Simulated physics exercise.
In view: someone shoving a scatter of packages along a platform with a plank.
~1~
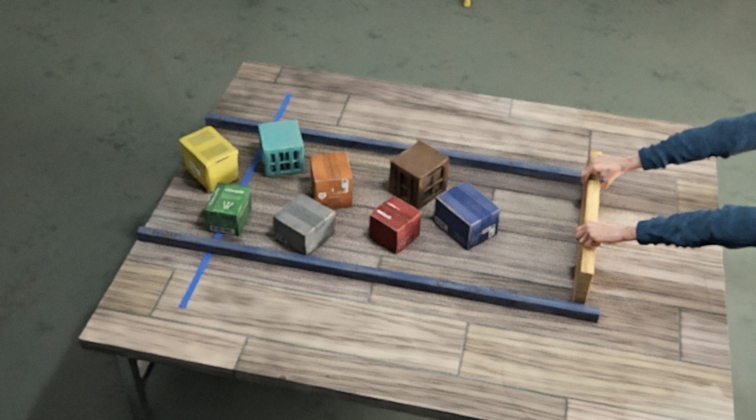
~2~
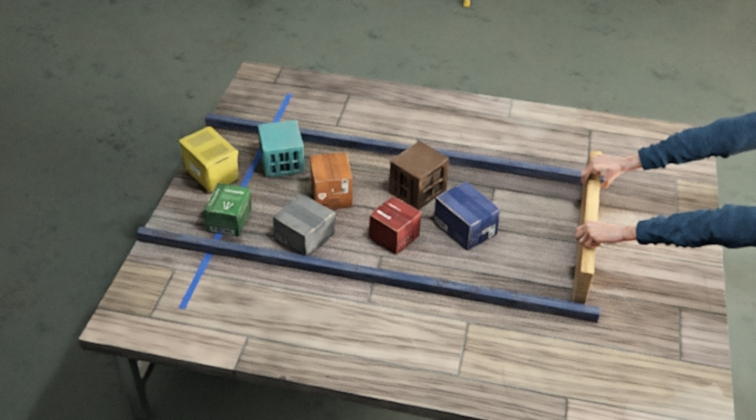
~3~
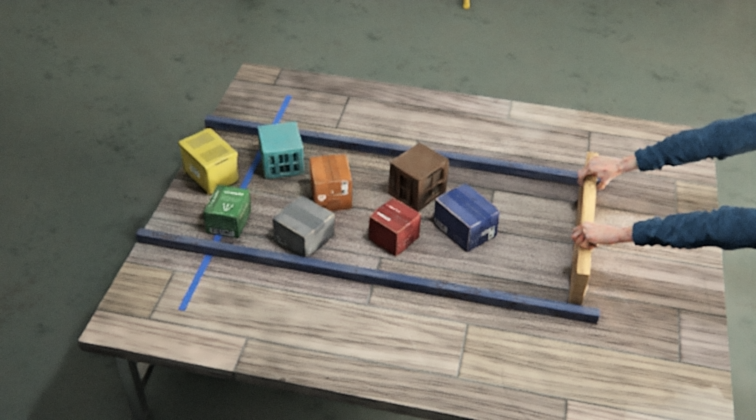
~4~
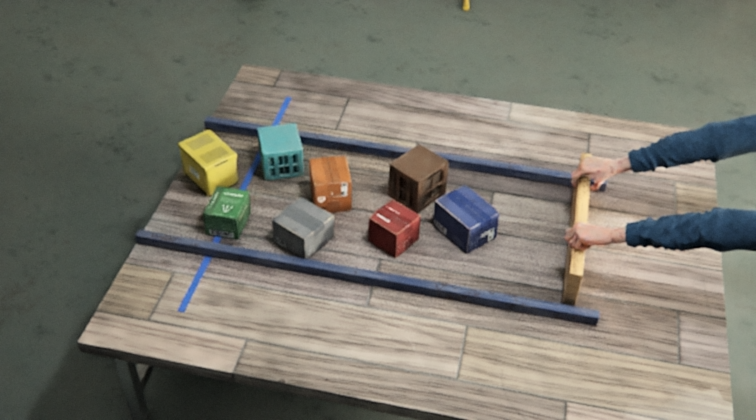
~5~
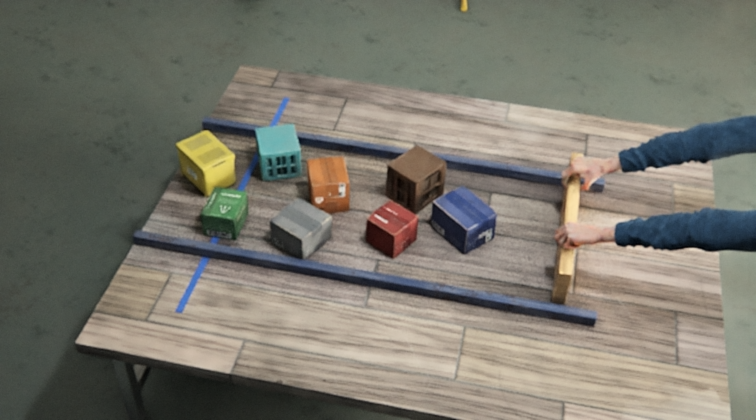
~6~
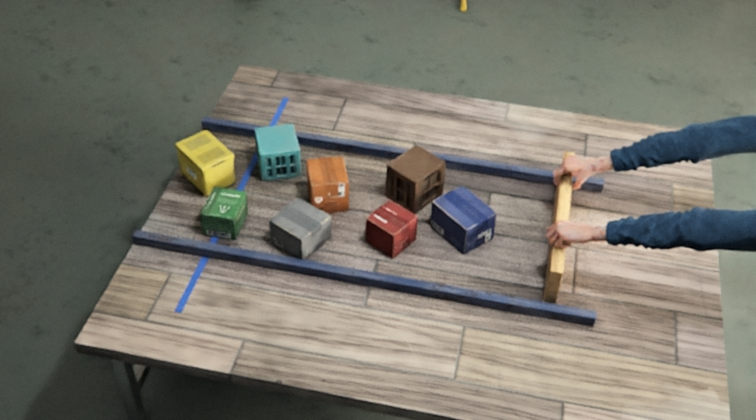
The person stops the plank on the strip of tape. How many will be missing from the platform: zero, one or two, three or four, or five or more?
In the end the number that fall off is one or two.
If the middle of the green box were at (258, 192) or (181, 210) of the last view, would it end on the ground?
Place by place, it falls; comes down.
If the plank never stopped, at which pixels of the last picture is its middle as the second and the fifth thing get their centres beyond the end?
About (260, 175), then (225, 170).
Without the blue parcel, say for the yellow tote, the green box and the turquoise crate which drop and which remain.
The yellow tote drops off, the green box tumbles off, the turquoise crate does not fall.
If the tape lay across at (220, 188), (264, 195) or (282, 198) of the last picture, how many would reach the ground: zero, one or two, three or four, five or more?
In that order: More than four; just one or two; not one.
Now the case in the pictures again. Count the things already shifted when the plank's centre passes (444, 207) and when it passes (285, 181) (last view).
By then 3, and 8.
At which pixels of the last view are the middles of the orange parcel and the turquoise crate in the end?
First (188, 160), then (199, 132).
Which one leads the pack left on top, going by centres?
The turquoise crate.
Early on, none off yet; yellow tote at rest near (206, 164); green box at rest near (225, 213); turquoise crate at rest near (278, 152).
A while later, none off yet; yellow tote at rest near (206, 164); green box at rest near (225, 213); turquoise crate travelled a little near (274, 149).
Finally, the number that fall off is one or two; lost, green box and yellow tote.
